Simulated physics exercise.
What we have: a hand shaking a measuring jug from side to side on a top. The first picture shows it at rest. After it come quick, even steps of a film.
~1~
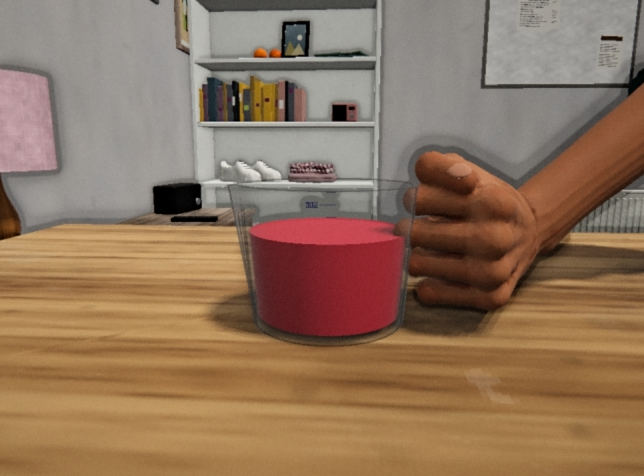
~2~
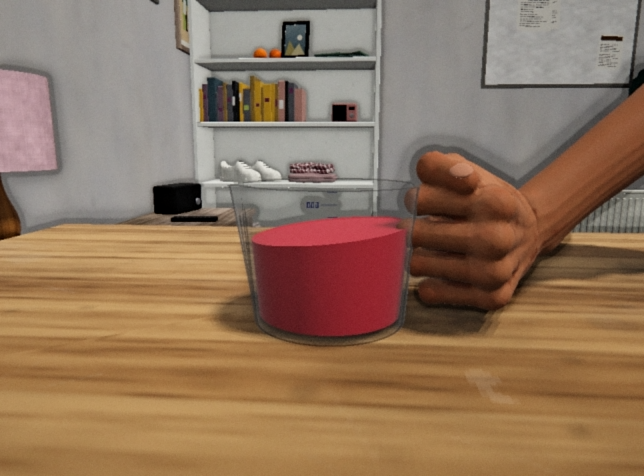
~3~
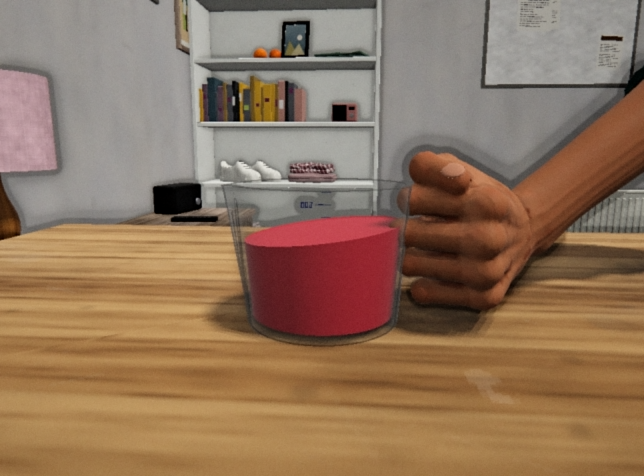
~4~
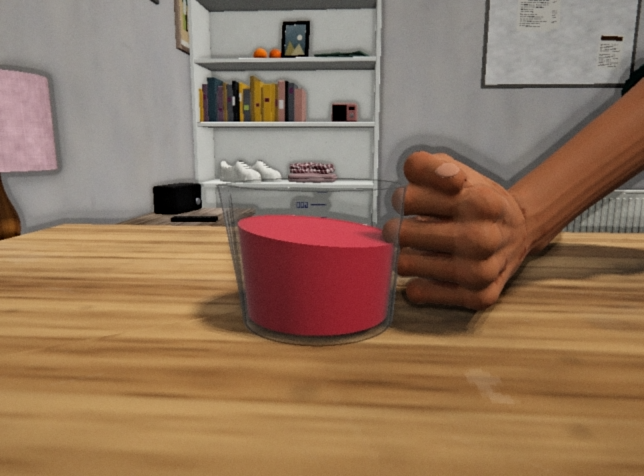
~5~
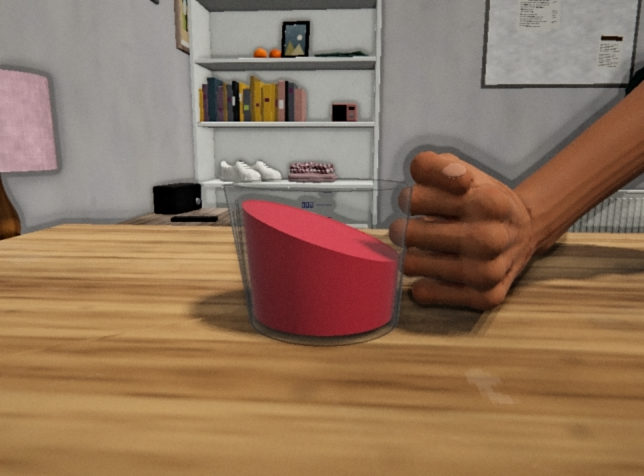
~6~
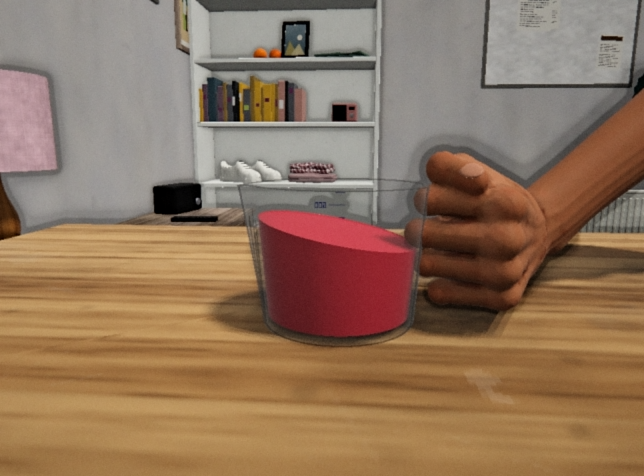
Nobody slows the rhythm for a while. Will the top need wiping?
As it turns out, it spills.
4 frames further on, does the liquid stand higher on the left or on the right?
Higher on the left.
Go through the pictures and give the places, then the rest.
In the first picture, measuring jug (328, 248) about two thirds full; at rest.
In the second picture, measuring jug about two thirds full, surface at (330, 231); surface a little higher on the right.
In the third picture, measuring jug (323, 248) about two thirds full; surface a little higher on the right.
In the fourth picture, measuring jug about two thirds full, surface at (319, 231); surface a little higher on the left.
In the fifth picture, measuring jug (324, 248) about two thirds full; surface much higher on the left.
In the sixth picture, measuring jug about two thirds full, surface at (338, 232); surface clearly higher on the left.
Soon after, the highest wave so far goes over the rim.
In the end, the highest wave so far goes over the rim; some is on the top.
